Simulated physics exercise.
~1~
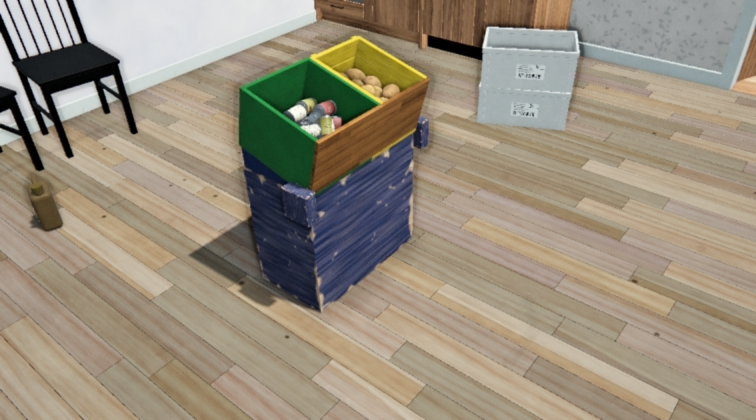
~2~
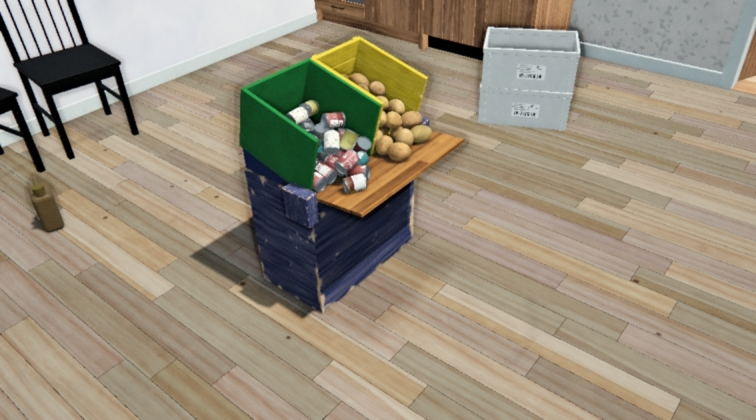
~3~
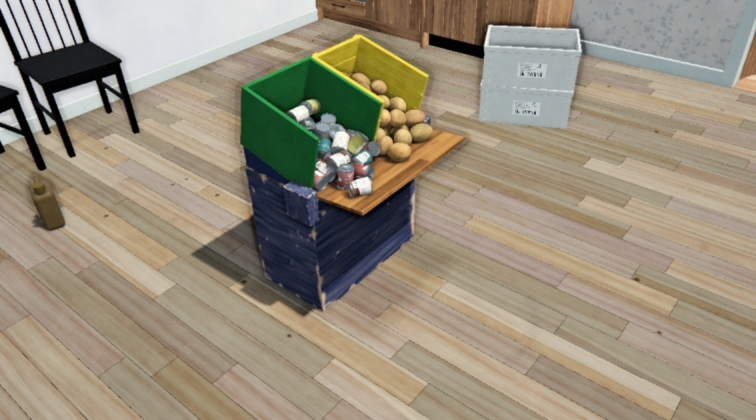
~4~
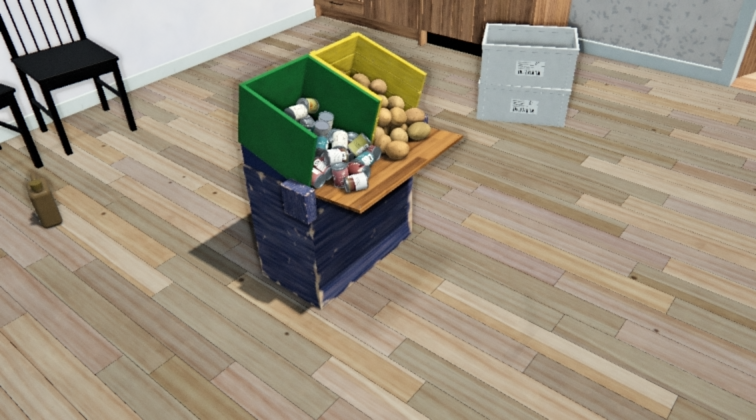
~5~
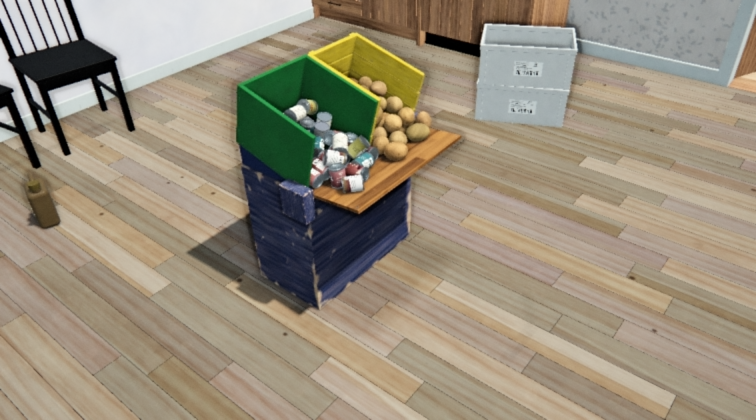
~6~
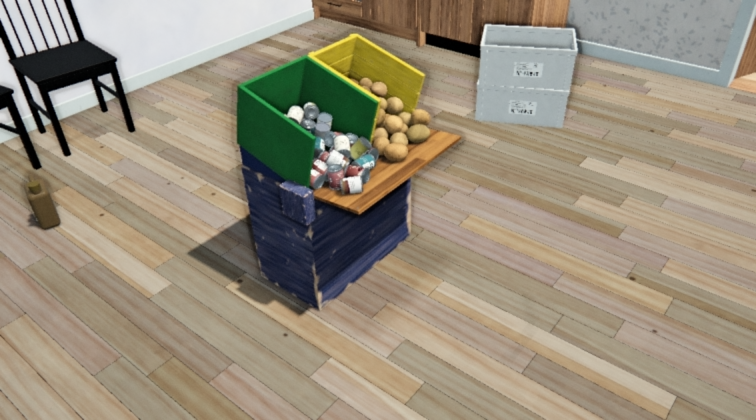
In a room with a wooden floor, a green bin of small tins and a yellow bin of potatoes sat on a blue stand until their shared wooden front flap dropped open; the contents slid forward onto it and settled there, with nothing falling to the floor.
